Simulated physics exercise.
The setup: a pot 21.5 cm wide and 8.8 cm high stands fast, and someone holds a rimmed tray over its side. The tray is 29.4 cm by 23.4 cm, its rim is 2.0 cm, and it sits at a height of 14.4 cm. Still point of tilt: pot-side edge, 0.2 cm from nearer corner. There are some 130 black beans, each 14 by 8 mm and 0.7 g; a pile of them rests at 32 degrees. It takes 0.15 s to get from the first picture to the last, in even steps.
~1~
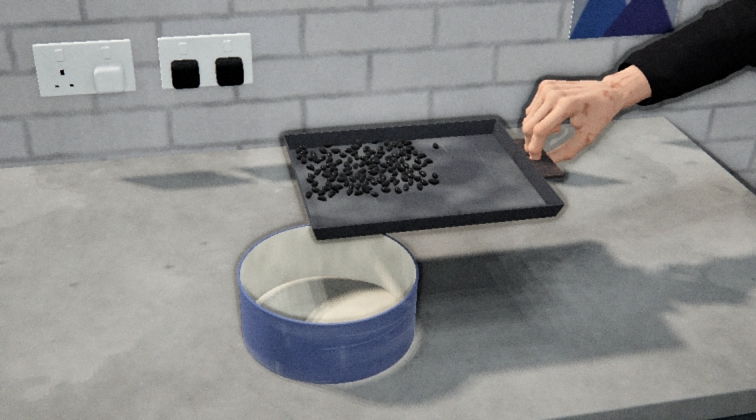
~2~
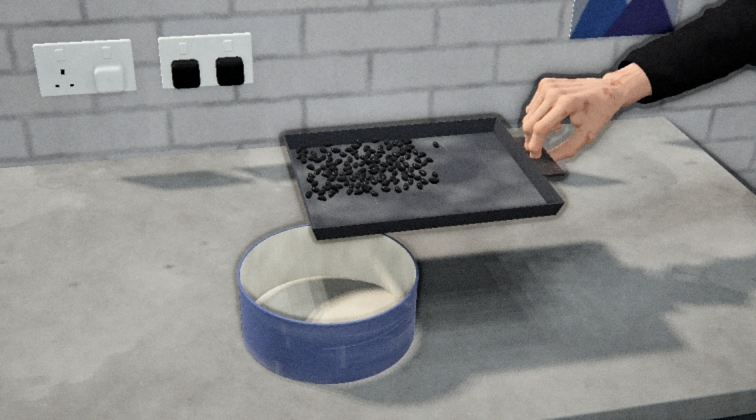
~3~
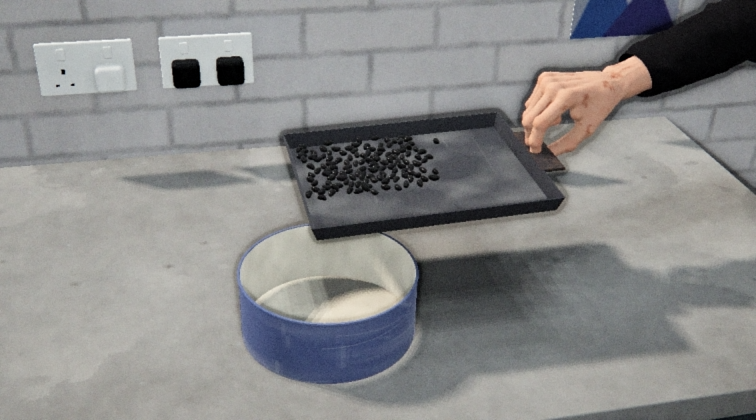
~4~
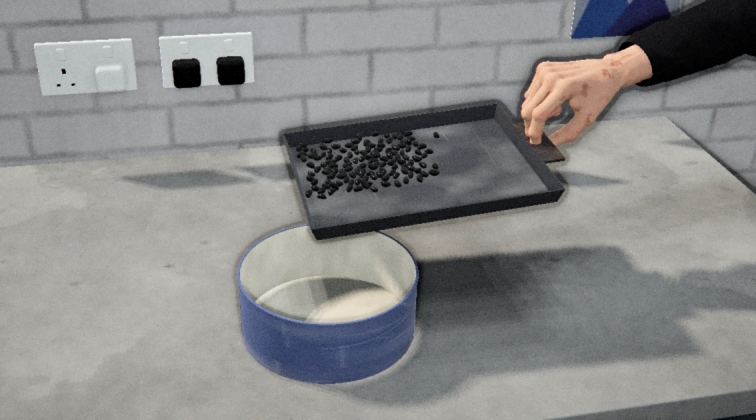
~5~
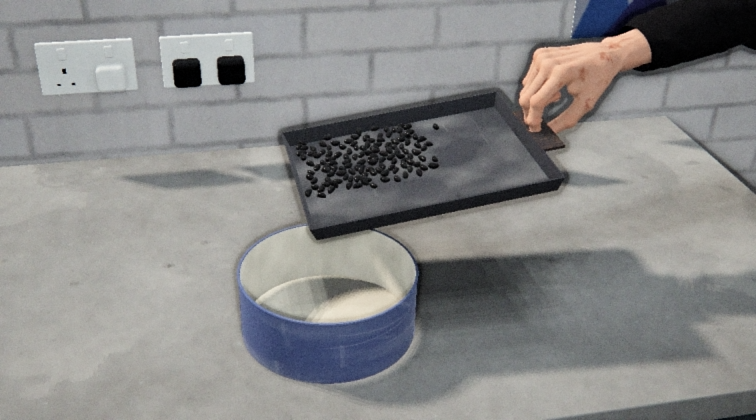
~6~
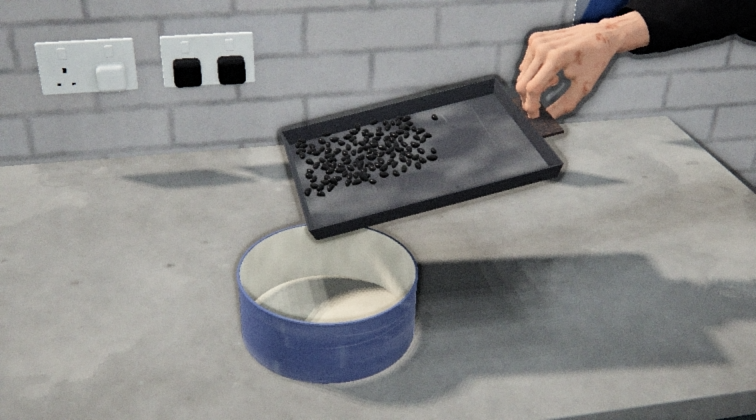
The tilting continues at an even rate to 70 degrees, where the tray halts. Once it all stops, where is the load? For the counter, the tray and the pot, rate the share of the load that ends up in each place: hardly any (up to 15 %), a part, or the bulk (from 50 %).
Share of the load - the counter: A part, the tray: A part, the pot: A part.
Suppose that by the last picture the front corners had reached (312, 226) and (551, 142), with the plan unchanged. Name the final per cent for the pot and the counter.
Pot 10, counter 55.
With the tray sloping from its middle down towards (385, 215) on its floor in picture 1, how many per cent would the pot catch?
About 60 per cent.
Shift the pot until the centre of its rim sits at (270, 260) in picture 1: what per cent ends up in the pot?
About 45 per cent.
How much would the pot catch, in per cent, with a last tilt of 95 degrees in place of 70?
In that case, near 40 percent.
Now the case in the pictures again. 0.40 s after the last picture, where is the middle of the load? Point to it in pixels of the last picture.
Load centre, approx.: (294, 157) px.
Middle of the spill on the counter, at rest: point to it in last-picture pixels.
The spill's middle ends up near (189, 270).
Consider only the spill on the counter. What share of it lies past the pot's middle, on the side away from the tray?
100 %.
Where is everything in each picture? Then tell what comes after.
In the first frame, tray tilt 0 degrees, front corners at (317, 225) and (557, 202); middle of the pieces at (373, 167); pot at (328, 269).
In the second frame, tray tilt 0 degrees, front corners at (317, 225) and (557, 200); middle of the pieces at (373, 166).
In the third frame, tray tilt 2 degrees, front corners at (317, 225) and (558, 195); middle of the pieces at (373, 164).
In the fourth frame, tray tilt 4 degrees, front corners at (316, 225) and (558, 187), lowest corner left front; middle of the pieces at (373, 161).
In the fifth frame, tray tilt 7 degrees, front corners at (315, 225) and (557, 175), lowest corner left front; middle of the pieces at (373, 156).
In the sixth frame, tray tilt 11 degrees, front corners at (314, 226) and (556, 162), lowest corner left front; middle of the pieces at (372, 151); pot at (328, 269).
Then, 0.24 s after the last picture, tilt 41 degrees; the tray holds 100 %, the pot 0 %.
Then, 0.40 s after the last picture, tilt 61 degrees; the tray holds 100 %, the pot 0 %.
Then, 0.68 s after the last picture, tilt 70 degrees; the tray holds 45 %, the pot 20 %.
In the end, counter 35 %, tray 35 %, pot 30 %.
